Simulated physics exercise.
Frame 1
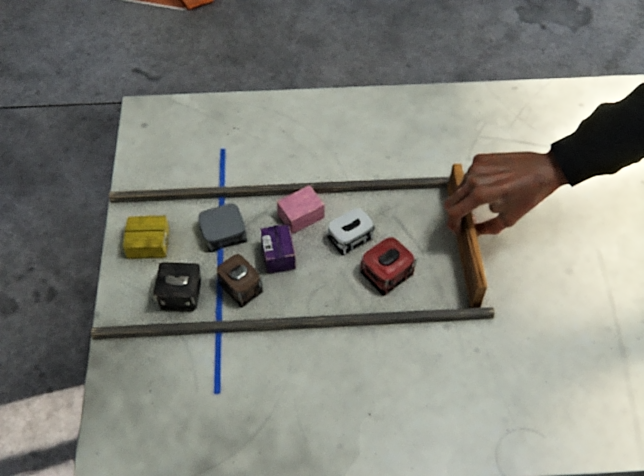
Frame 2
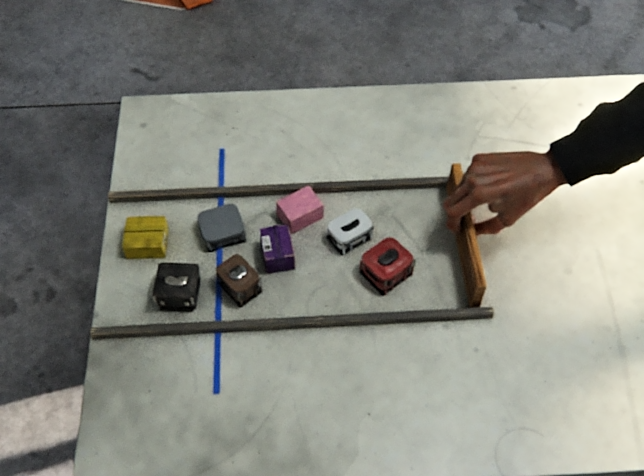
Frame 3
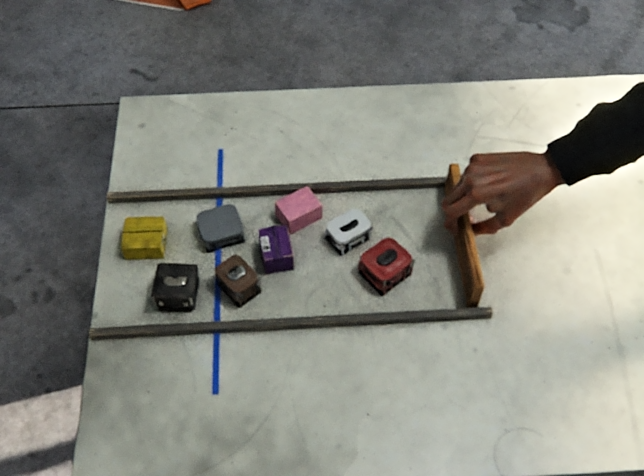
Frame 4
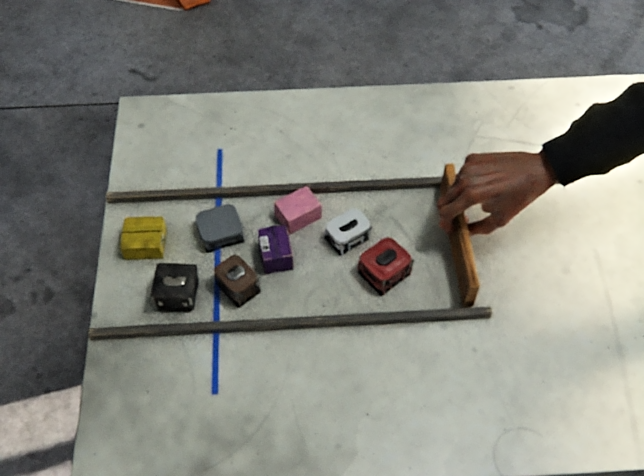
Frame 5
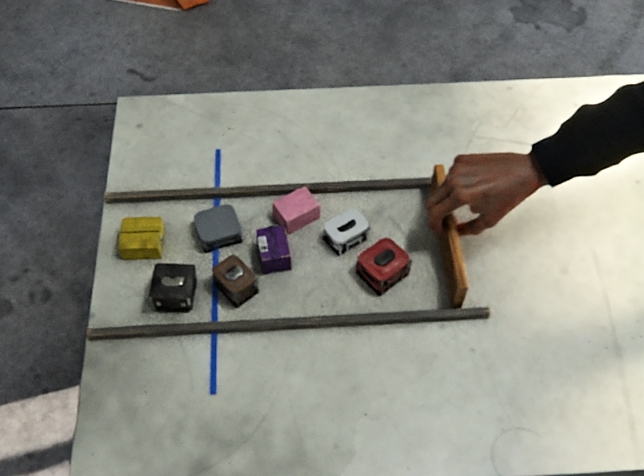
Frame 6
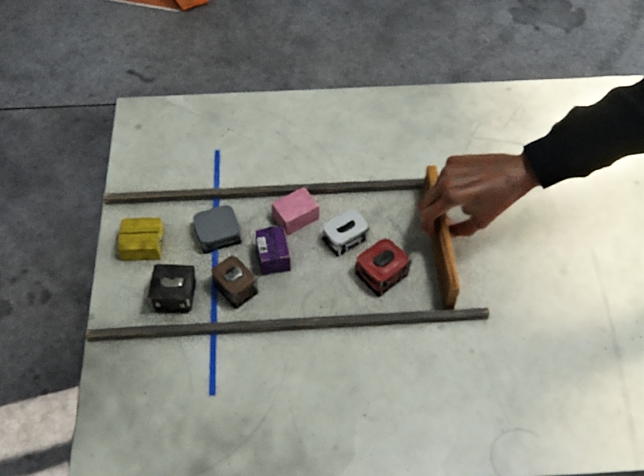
The footage shows small coloured boxes and cases lying between two parallel bars on a pale tabletop, near a strip of blue tape, while a hand slides a wooden board slightly left between the bars without touching them.
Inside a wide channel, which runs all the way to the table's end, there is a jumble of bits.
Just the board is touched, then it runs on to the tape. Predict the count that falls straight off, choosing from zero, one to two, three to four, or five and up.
Missing: None.
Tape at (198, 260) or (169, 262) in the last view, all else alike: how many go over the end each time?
0 and 1.
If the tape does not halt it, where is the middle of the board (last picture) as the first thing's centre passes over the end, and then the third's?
About (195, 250), then (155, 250).
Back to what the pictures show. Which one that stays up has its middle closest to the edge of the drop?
The one you want is the yellow box.
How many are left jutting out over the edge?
The count would be 1.
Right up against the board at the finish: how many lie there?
Count: 4.
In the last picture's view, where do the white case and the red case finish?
In the last picture the white case sits around (195, 234) and the red case around (193, 265).
A little later, none off yet; yellow box at rest near (141, 239); black case at rest near (174, 289); grey case at rest near (217, 229).
Next, none off yet; yellow box at rest near (141, 239); black case at rest near (174, 289); grey case moving near (211, 228).
Later still, none off yet; yellow box shifted a little near (127, 237); black case at rest near (168, 290); grey case shifted about its own width near (170, 219).
When it is over, the number that fall off is zero.
